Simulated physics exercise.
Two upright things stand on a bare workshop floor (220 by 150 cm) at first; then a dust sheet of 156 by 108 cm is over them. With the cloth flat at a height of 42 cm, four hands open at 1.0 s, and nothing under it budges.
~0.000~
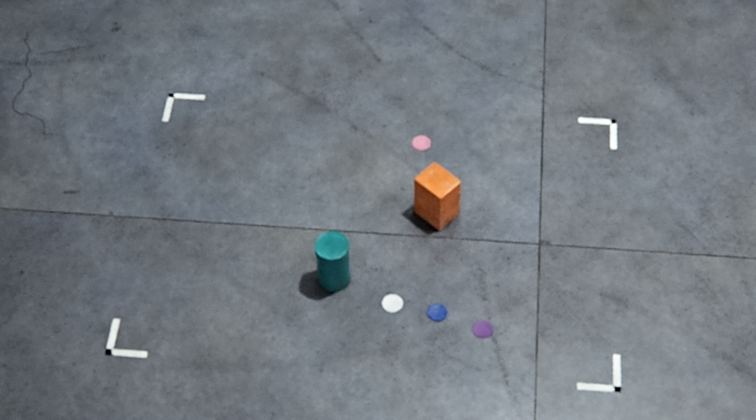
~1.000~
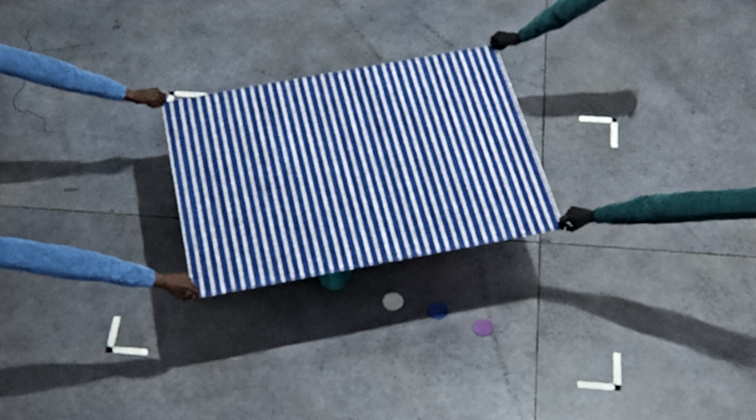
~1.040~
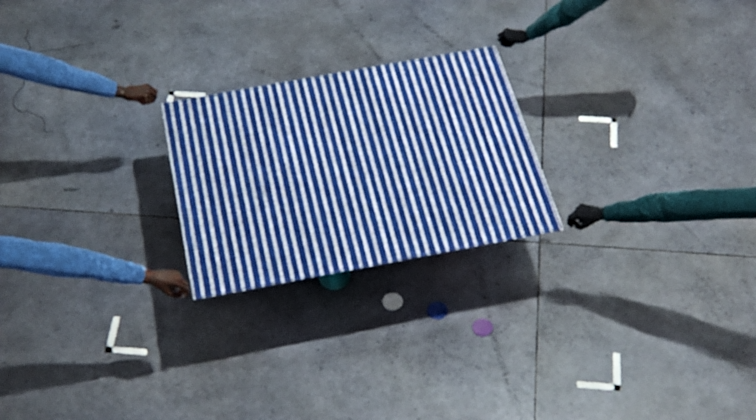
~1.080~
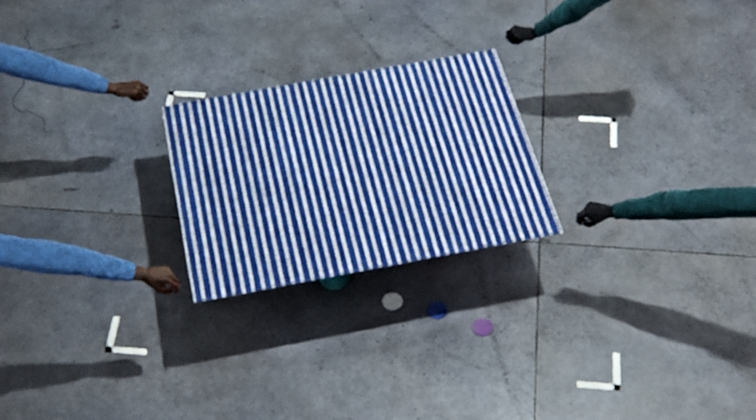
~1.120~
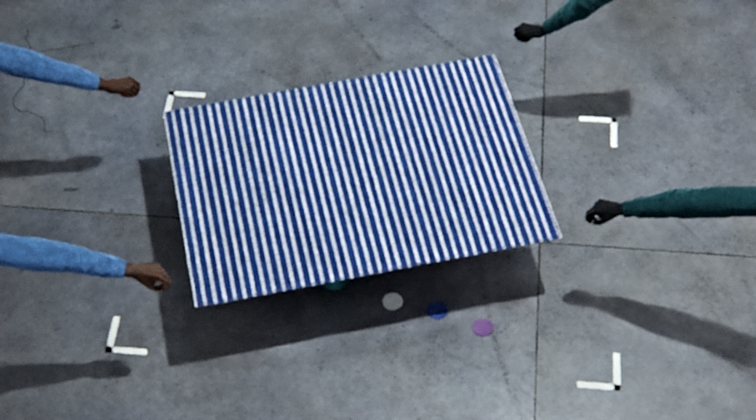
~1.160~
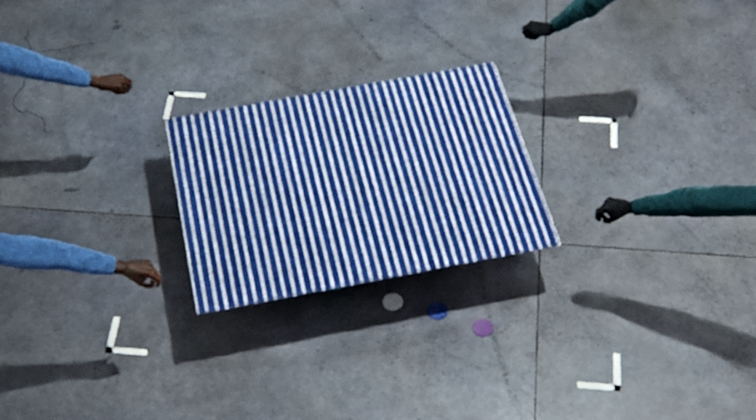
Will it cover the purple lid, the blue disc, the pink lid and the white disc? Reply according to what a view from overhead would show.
In order: The purple lid remains in the open; the blue disc stays uncovered; the pink lid ends under the cloth; the white disc remains in the open.
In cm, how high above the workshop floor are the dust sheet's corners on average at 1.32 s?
Mean corner height at that time: Approx. 0 cm.
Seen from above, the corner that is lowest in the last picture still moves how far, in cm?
Horizontal travel: Approx. 20 cm.
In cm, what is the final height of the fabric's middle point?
Looks like close to 14 cm up.
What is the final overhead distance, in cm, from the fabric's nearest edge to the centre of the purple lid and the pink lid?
Roughly 24 cm, then 8 cm.
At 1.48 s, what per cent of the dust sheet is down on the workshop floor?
40 %.
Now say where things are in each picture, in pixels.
Purple lid (483, 329); blue disc (438, 312); pink lid (421, 143); white disc (393, 303); orange crate (438, 180), 25 cm tall; teal bucket (332, 245), 26 cm tall, in the first frame.
Dust sheet corners (194, 299) (162, 102) (496, 45) (564, 229); highest point 42 cm, lowest 42 cm, in the second frame.
Dust sheet corners (194, 300) (161, 104); highest point 41 cm, lowest 41 cm, in the third frame.
Dust sheet corners (194, 303) (162, 107); highest point 39 cm, lowest 39 cm, in the fourth frame.
Dust sheet corners (196, 308) (164, 112); highest point 36 cm, lowest 35 cm, in the fifth frame.
Dust sheet corners (197, 315) (165, 120) (494, 63) (561, 245); highest point 31 cm, lowest 30 cm, in the sixth frame.
After 1.3 s, 0 % of it is down, spanning 170 by 142 cm, above pink lid.
After 1.5 s, 40 % of it is down, spanning 162 by 133 cm, above pink lid.
After 1.6 s, 40 % of it is down, spanning 163 by 133 cm, above pink lid.
After 1.8 s, 40 % of it is down, spanning 162 by 133 cm, above pink lid.
After 3.3 s, 45 % of it is down, spanning 162 by 133 cm, above pink lid.
